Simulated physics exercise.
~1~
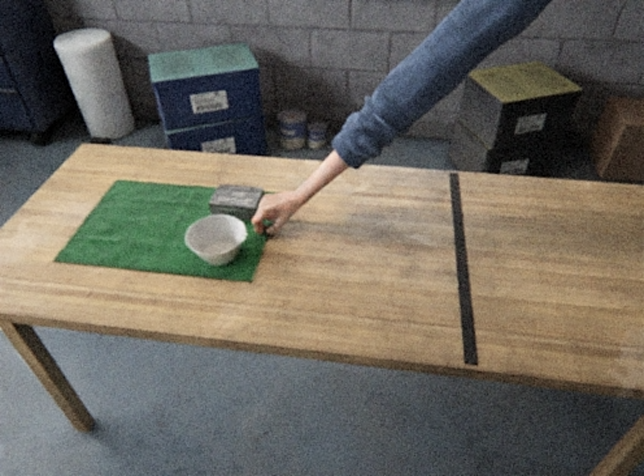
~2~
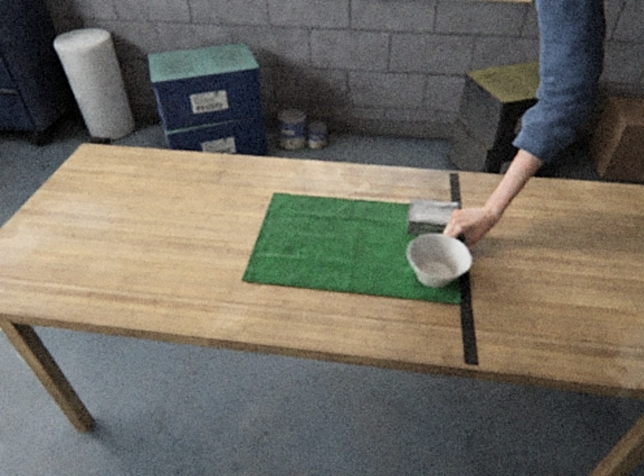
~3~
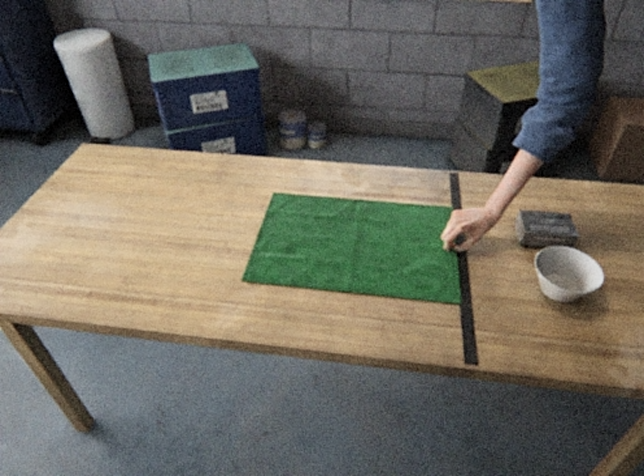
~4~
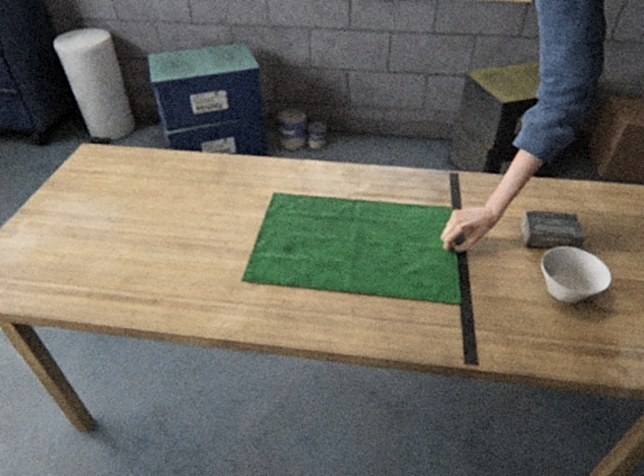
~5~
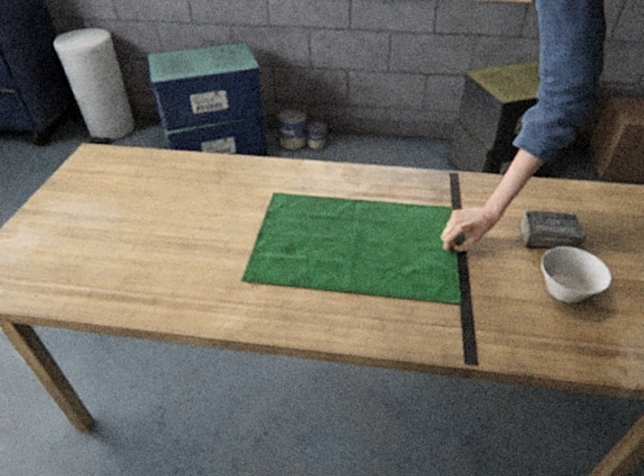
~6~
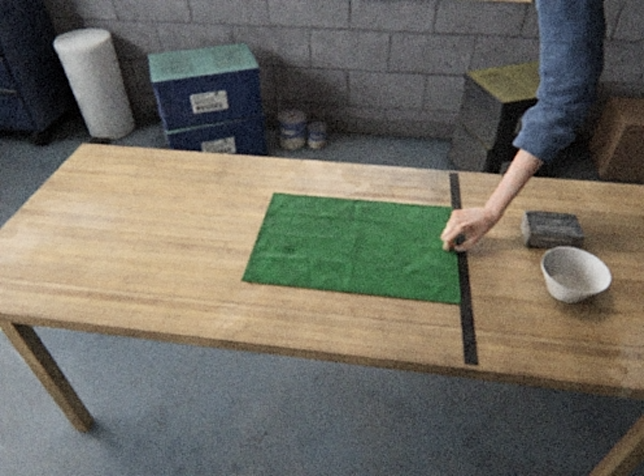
Green cloth carrying a grey packet and white bowl is pulled right to a dark tape strip, where both slide off beyond it.
